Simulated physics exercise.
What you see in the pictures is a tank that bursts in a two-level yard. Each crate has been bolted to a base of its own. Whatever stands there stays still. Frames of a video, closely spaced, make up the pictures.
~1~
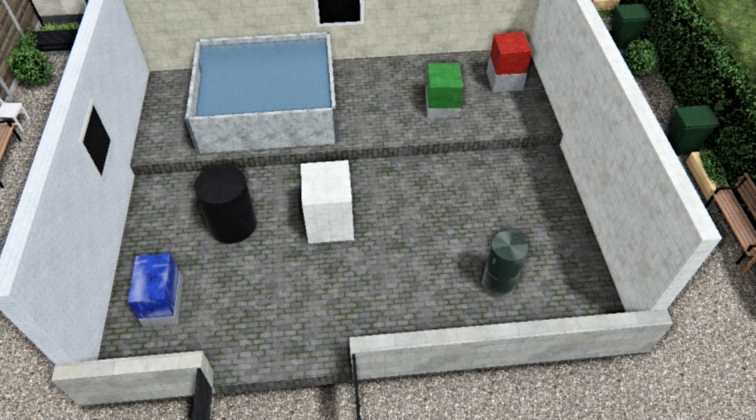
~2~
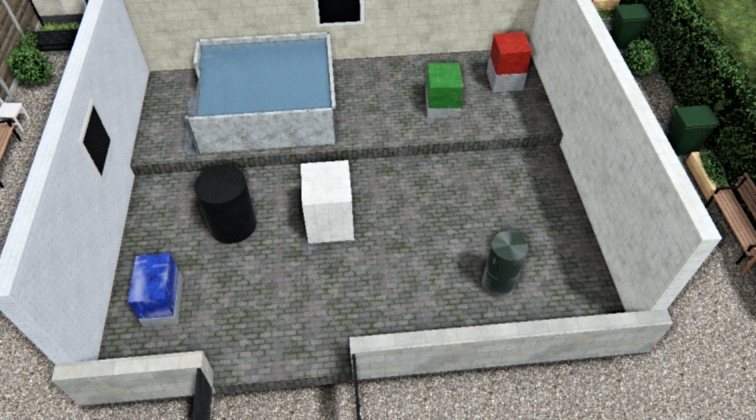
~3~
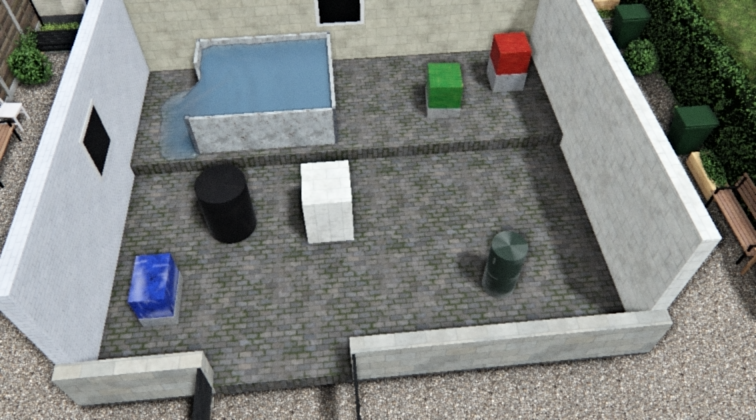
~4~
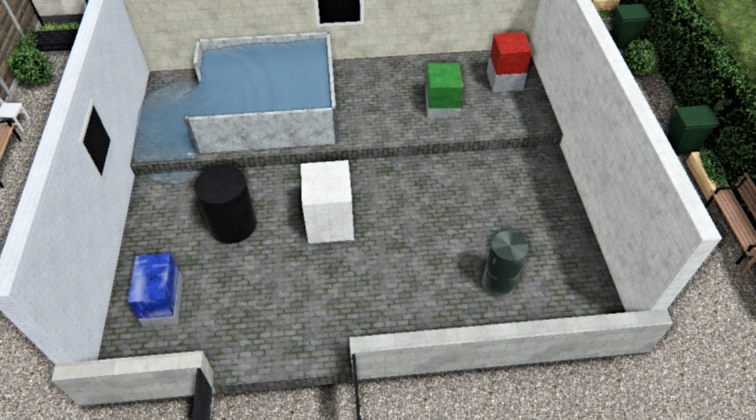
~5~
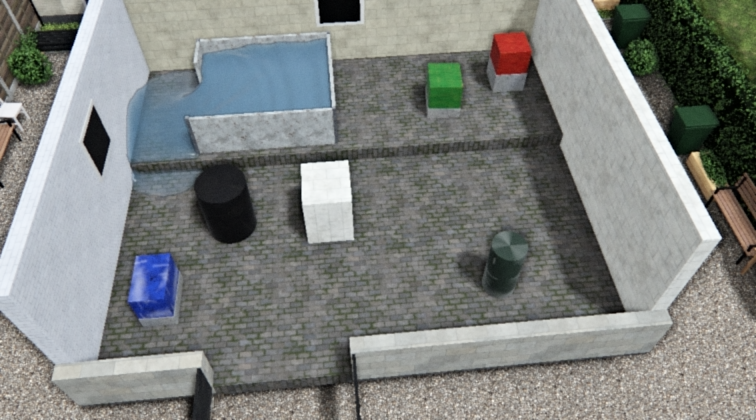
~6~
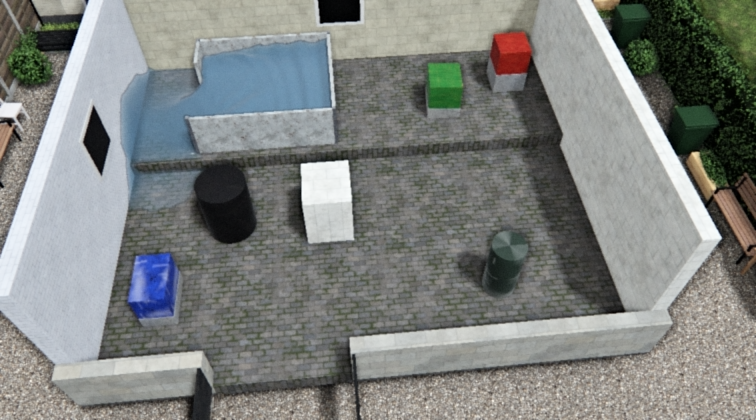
A walled, paved yard on two levels is seen from high above by a still camera, with a pale, water-filled tank on the upper level at the back left. Green and red blocks stand to its right, while a black cylinder, a white block, a blue block and a dark green barrel stand below. Water pours from the tank's left side, spreads to the left wall and runs over the step onto the lower paving behind the black cylinder.
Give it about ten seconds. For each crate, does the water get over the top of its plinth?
Result: The red crate sits high enough, the green crate sits high enough, the blue crate sits too low.
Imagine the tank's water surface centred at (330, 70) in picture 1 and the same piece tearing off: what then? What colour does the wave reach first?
That would be the crate marked blue.
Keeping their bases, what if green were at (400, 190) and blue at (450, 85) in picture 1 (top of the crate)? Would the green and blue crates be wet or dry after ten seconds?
The green one stays untouched; the blue one stays untouched.
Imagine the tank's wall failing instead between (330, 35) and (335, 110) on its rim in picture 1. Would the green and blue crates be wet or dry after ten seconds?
My reading: Green gets drenched, blue stays untouched.
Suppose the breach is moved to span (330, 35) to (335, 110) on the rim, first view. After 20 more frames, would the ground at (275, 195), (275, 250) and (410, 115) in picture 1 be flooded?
Place one: Spared by the leak. Place two: Spared by the leak. Place three: Reached by the flood.
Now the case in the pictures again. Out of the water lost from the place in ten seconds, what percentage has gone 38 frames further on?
Around 50 percent.
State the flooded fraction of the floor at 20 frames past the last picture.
45 %.
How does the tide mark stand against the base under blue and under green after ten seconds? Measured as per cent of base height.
Around 170 in a hundred for the first and 30 in a hundred for the second.
A moment on, water covers 10 % of the floor; the red crate not reached, the green crate not reached, the blue crate water round its plinth.
Next, water covers 20 % of the floor; the red crate not reached, the green crate not reached, the blue crate water round its plinth.
Then, water covers 45 % of the floor; the red crate water round its plinth, the green crate water round its plinth, the blue crate water round its plinth.
Later, water covers 80 % of the floor; the red crate water round its plinth, the green crate water round its plinth, the blue crate water round its plinth.
In the end, water covers 95 % of the floor; the red crate stayed above the water, the green crate stayed above the water, the blue crate was topped.
